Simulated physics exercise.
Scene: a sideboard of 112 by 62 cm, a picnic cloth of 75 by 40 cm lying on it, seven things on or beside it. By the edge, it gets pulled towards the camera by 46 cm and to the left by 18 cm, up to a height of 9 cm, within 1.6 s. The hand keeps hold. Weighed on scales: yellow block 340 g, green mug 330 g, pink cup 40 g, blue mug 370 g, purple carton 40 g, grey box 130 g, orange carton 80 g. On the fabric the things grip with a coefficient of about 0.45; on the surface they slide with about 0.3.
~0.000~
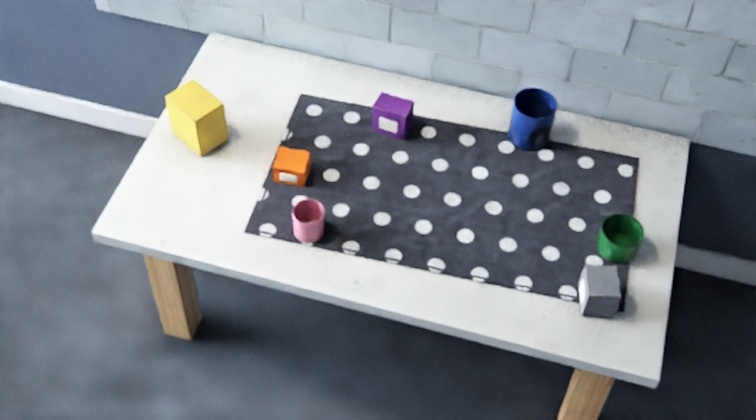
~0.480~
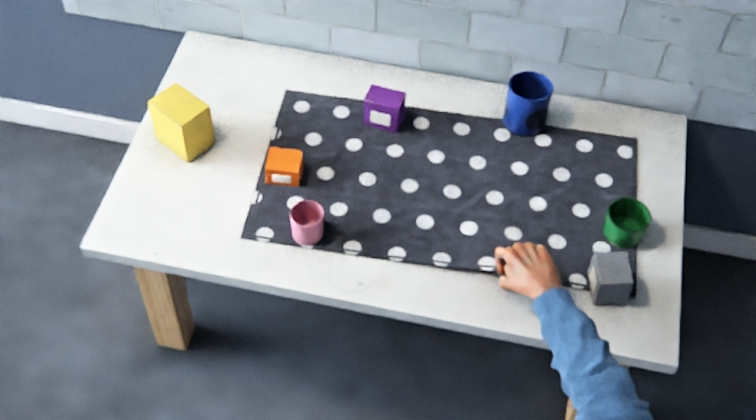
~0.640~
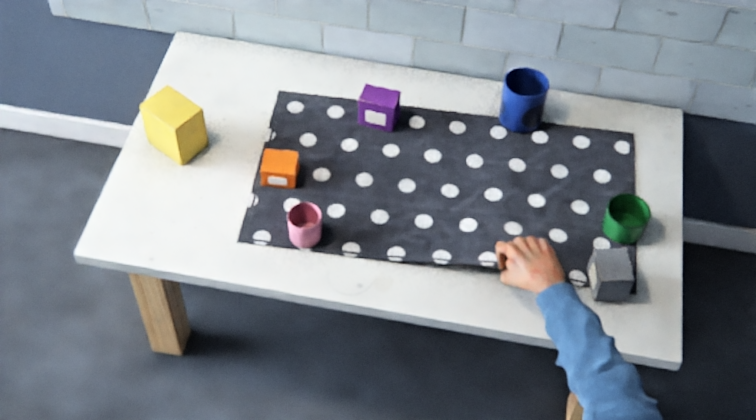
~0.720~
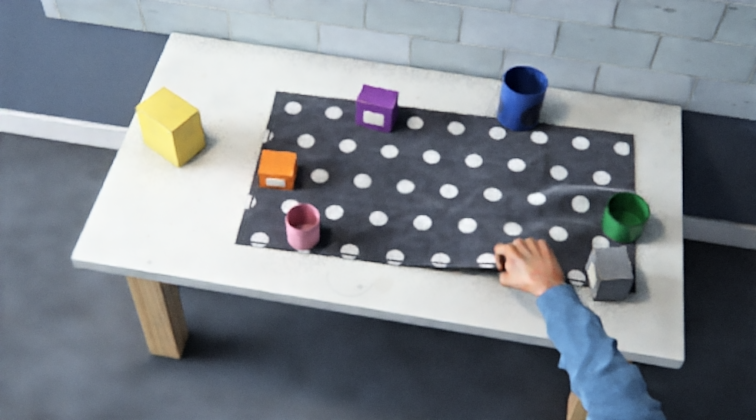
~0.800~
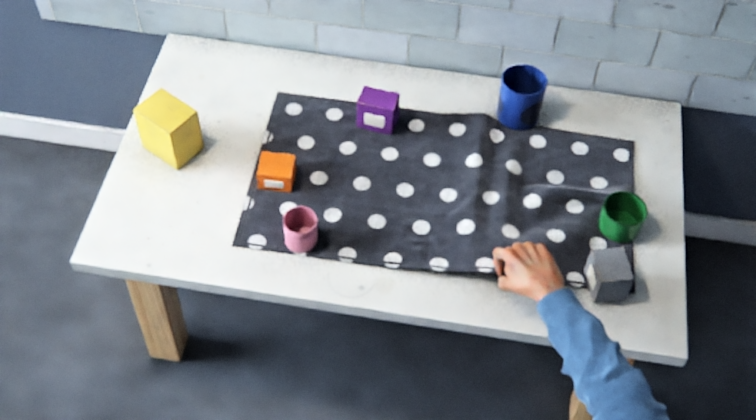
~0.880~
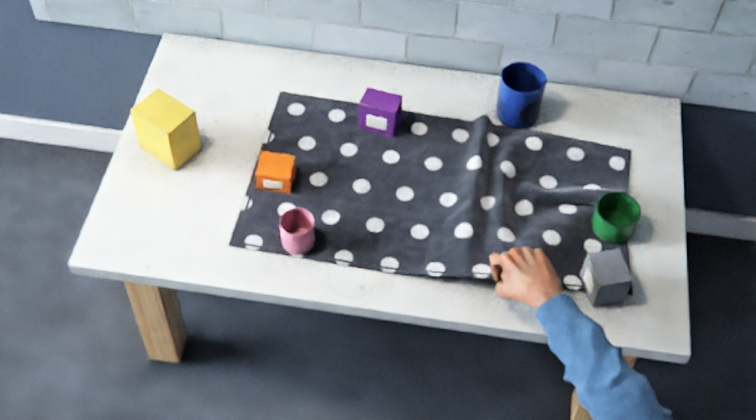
A dark cloth with white dots lies on a white wooden-legged table against a pale brick wall, seen from above as the view shifts slightly. A yellow block sits left of the cloth, with orange and purple boxes, a pink cup, blue and green mugs and a grey box around its edges. A blue-sleeved hand grips the front edge and tugs slightly, wrinkling the cloth and shifting some objects a little.
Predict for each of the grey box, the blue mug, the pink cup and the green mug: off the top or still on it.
Prediction: Grey box - off the top; blue mug - still on it; pink cup - off the top; green mug - off the top.
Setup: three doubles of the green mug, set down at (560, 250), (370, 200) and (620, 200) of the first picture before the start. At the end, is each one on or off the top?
By position: Off, off, off.
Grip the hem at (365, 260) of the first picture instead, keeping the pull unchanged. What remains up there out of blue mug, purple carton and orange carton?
If so, blue mug is still on top, purple carton comes off and orange carton comes off.
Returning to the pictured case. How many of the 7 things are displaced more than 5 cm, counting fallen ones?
Total: 5.
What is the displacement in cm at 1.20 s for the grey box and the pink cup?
Grey box 15 cm, pink cup 4 cm.
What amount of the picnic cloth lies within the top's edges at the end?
About 0 per cent.
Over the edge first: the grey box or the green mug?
The grey one leads the way.
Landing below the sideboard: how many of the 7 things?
The count is 5.
By 1.2 s, 95 % of the picnic cloth is still over the top; green mug 14 cm off its start, grey box 13 cm off its start, pink cup 5 cm off its start.
By 1.5 s, 70 % of the picnic cloth is still over the top; green mug 32 cm off its start, grey box over the edge, pink cup 11 cm off its start.
By 1.9 s, 30 % of the picnic cloth is still over the top; green mug over the edge, grey box over the edge, pink cup over the edge.
By 2.2 s, 15 % of the picnic cloth is still over the top; green mug over the edge, grey box over the edge, pink cup over the edge.
By 3.8 s, 0 % of the picnic cloth is still over the top; green mug over the edge, grey box over the edge, pink cup over the edge, blue mug 0 cm off its start at (523, 79).
